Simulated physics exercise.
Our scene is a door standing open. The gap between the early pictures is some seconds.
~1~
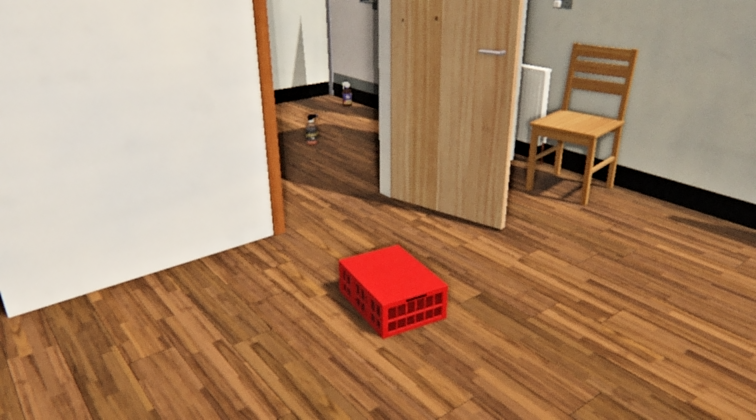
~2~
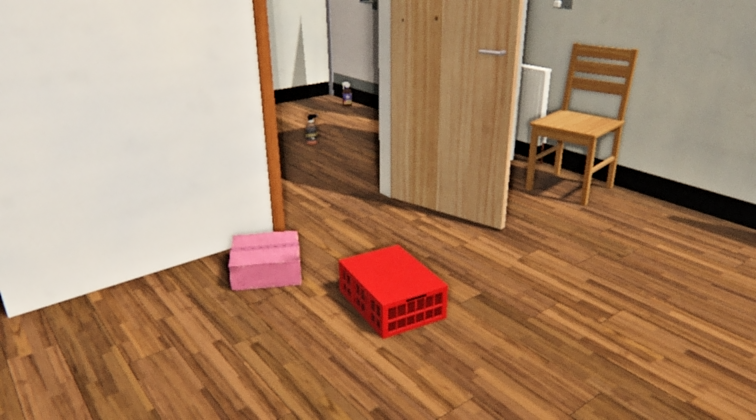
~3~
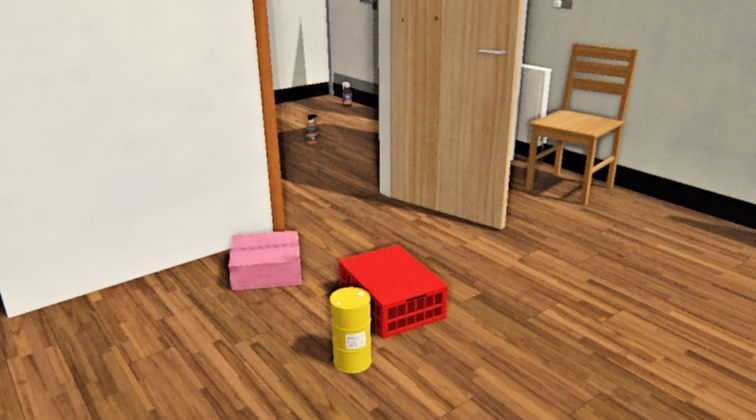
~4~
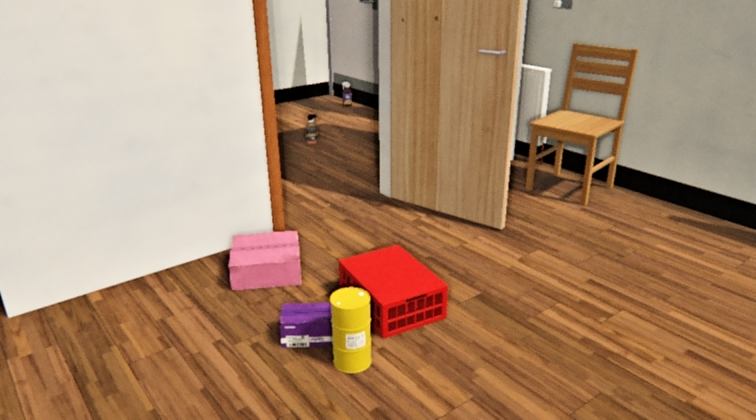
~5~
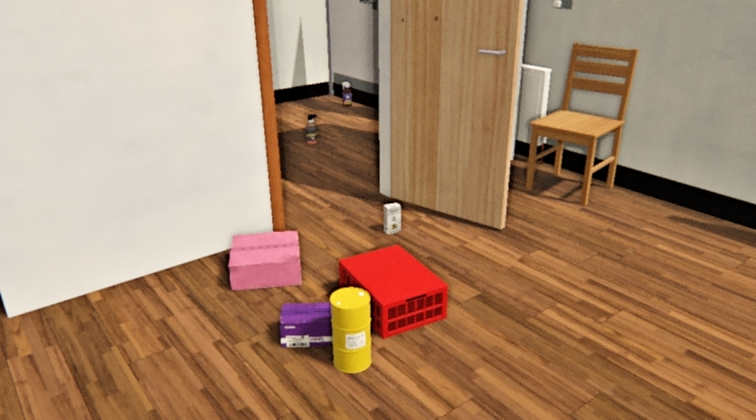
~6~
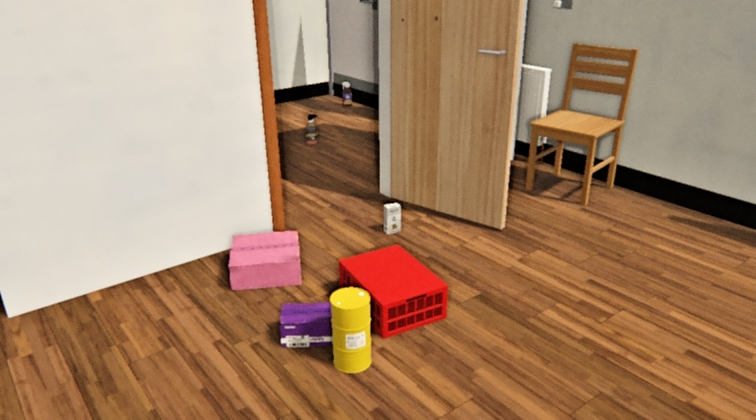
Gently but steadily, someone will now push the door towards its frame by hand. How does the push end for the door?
The door ends up shut.
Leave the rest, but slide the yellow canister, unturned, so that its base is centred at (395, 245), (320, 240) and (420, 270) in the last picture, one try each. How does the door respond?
The door is obstructed in the first try, is obstructed in the second and meets the jamb in the third.
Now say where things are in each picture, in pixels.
Door wide open and still, in the first picture.
Door wide open and still; pink box (266, 259); red crate (391, 289), in the second picture.
Door wide open and still; yellow canister (351, 330), in the third picture.
Door wide open and still; pink box (266, 259); red crate (391, 289), in the fourth picture.
Door wide open and still; yellow canister (351, 330); purple parcel (311, 324), in the fifth picture.
Door wide open and still; white carton (392, 219); pink box (266, 259), in the sixth picture.
Then, 1.40 s later than the last frame, door at 50°; white carton moved about its own width near (380, 218).
Then, 1.90 s later than the last frame, door at 19°; white carton moved well along near (339, 213).
When it is over, door at 0°; moved from the start, white carton; the other 4 as before. End places, in pixels of the last picture, white carton near (315, 203).
